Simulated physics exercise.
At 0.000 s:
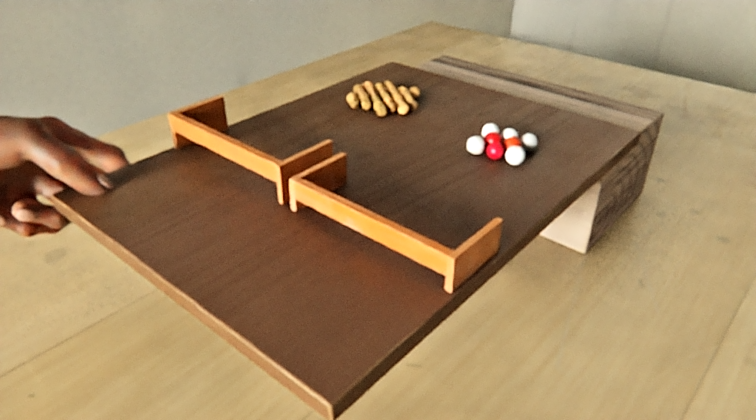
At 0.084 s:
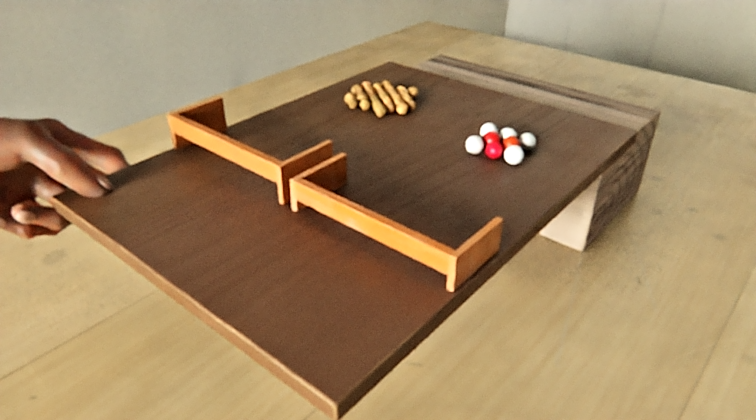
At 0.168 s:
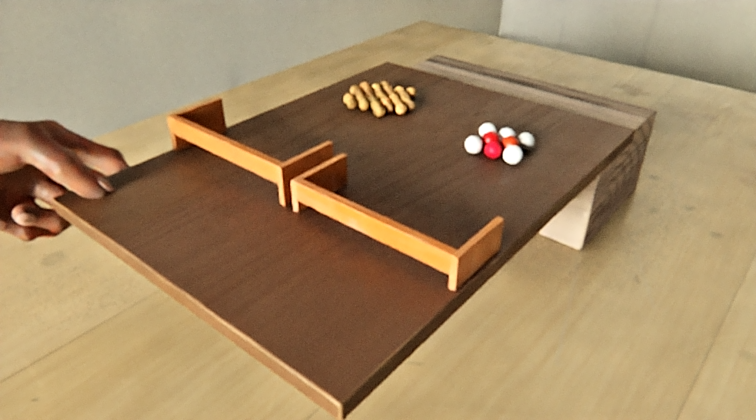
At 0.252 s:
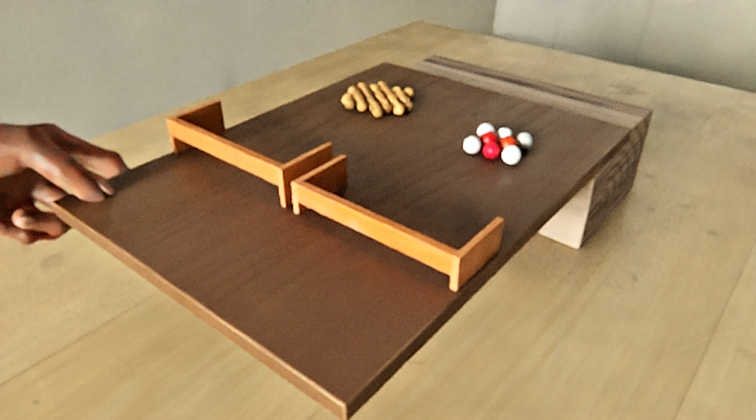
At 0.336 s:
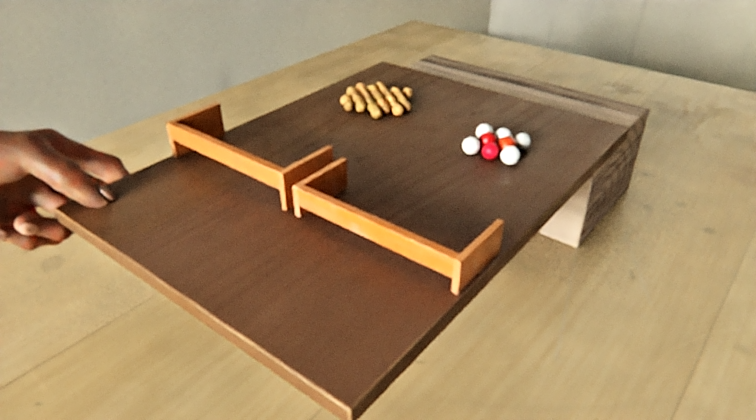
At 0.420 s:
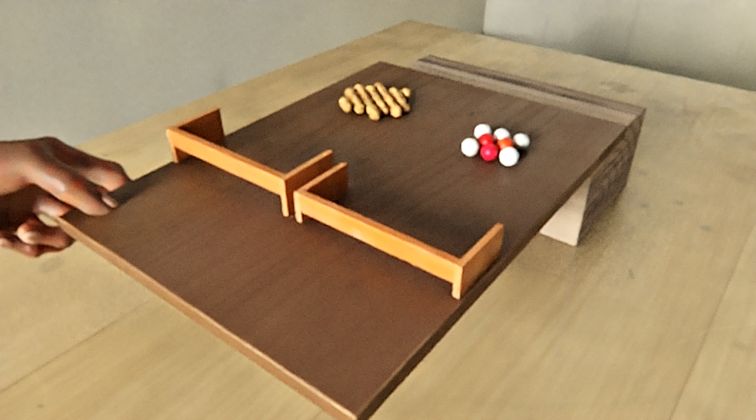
A hand slowly lowers the board's near end slightly while the beads stay in place.
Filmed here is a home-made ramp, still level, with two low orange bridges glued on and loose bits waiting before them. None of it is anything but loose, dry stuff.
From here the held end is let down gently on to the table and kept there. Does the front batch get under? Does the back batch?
In the end the front batch is going to get hung up, the back batch is going to go free.
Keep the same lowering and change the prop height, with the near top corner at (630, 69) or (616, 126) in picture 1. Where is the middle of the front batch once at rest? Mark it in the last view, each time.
The middle ends up around (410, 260) the first time and around (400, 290) the second time.
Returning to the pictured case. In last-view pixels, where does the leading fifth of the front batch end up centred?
About (385, 301).
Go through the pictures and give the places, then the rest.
In the first picture, held end of the board near (331, 389), level; block near (504, 140), about a quarter as high as the board is long; front batch near (512, 146), a few round plastic beads; back batch near (385, 97), some round wooden beads; front gate near (367, 223), its slot lower than a piece; back gate near (224, 145), its slot higher than a piece.
In the second picture, held end of the board near (335, 389), level; back batch near (383, 97).
In the third picture, held end of the board near (340, 388), level; front batch near (510, 145).
In the fourth picture, held end of the board near (344, 389), level; back batch near (380, 98).
In the fifth picture, held end of the board near (348, 393), down by 1°; front batch near (488, 141).
In the sixth picture, held end of the board near (353, 400), down by 2°; block near (492, 137); front batch near (486, 142), not moving; back batch near (377, 100), not moving; front gate near (373, 233); back gate near (225, 159).
After 0.69 s, board sloping at 7°; front batch where it was; back batch where it was.
After 1.04 s, board sloping at 14°; front batch on its way down; back batch on its way down.
After 1.41 s, board resting at 17°; front batch has reached its gate; back batch the whole lot past its gate.
In the end (2.9 s), board resting at 17°; front batch gathered behind its gate; back batch the whole lot past its gate.
